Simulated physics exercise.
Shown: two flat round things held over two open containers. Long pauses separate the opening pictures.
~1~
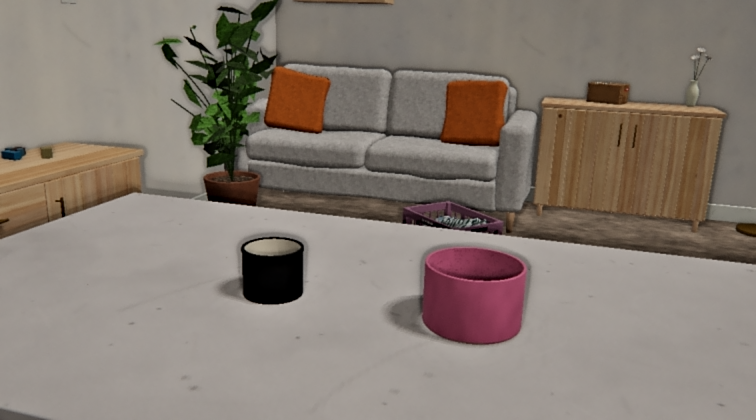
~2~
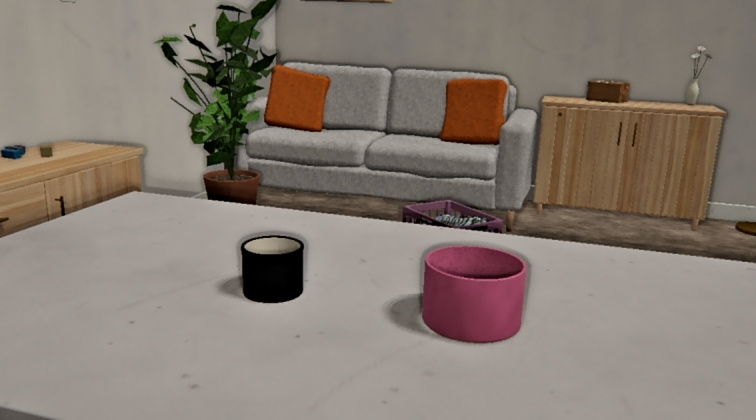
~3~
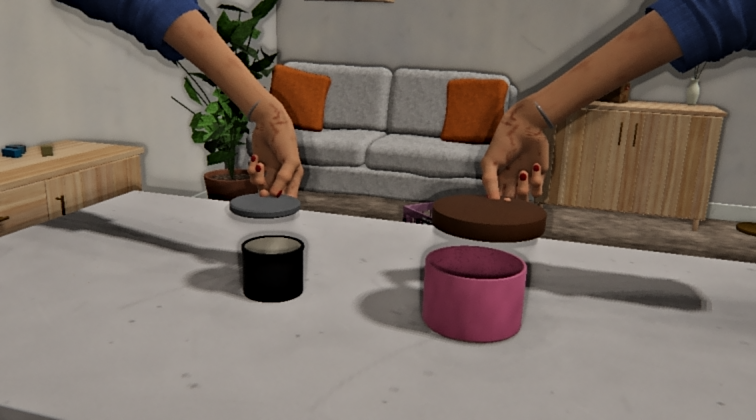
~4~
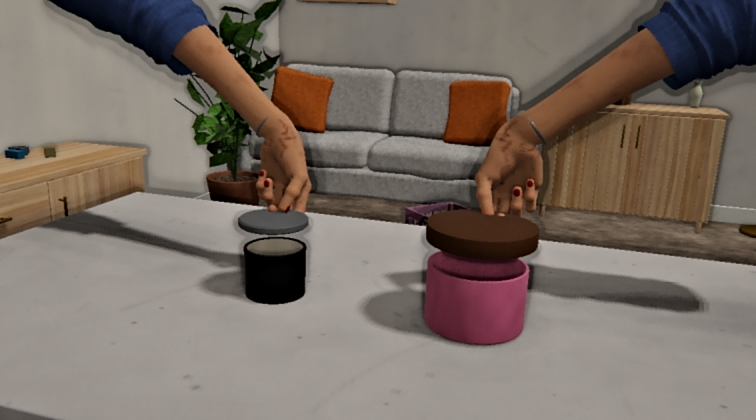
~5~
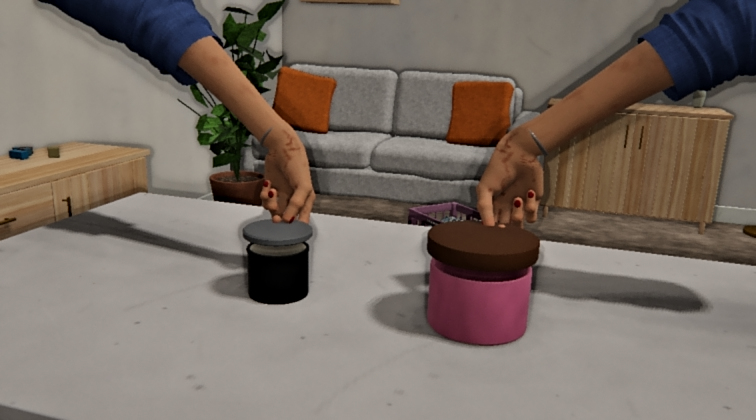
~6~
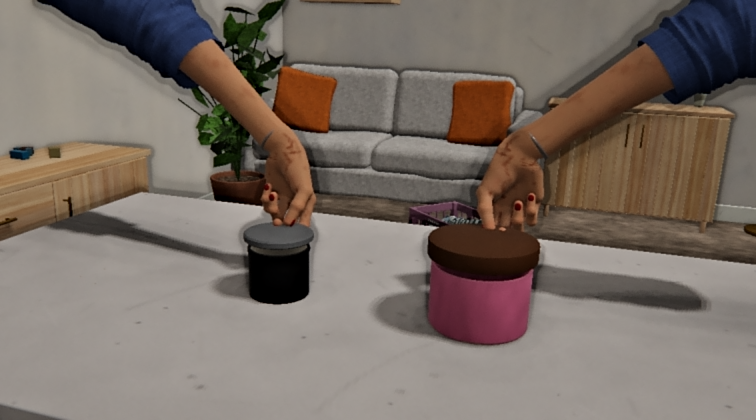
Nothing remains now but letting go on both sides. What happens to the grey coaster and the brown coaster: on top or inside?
In order: The grey coaster stays above. The brown coaster stays above.
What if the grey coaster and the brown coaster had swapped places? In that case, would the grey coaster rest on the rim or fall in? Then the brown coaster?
Once moved, the grey coaster tumbles in; as for the brown coaster, it does not fall in.
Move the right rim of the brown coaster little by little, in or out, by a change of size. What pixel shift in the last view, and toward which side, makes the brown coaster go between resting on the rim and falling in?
Close to 8 pixels leftward.
Then, 0.10 s on from there, grey coaster sitting on the rim near (279, 242); brown coaster sitting on the rim near (482, 255).
In the end, the grey coaster rests on the rim, near (279, 242); the brown coaster rests on the rim, near (482, 255).
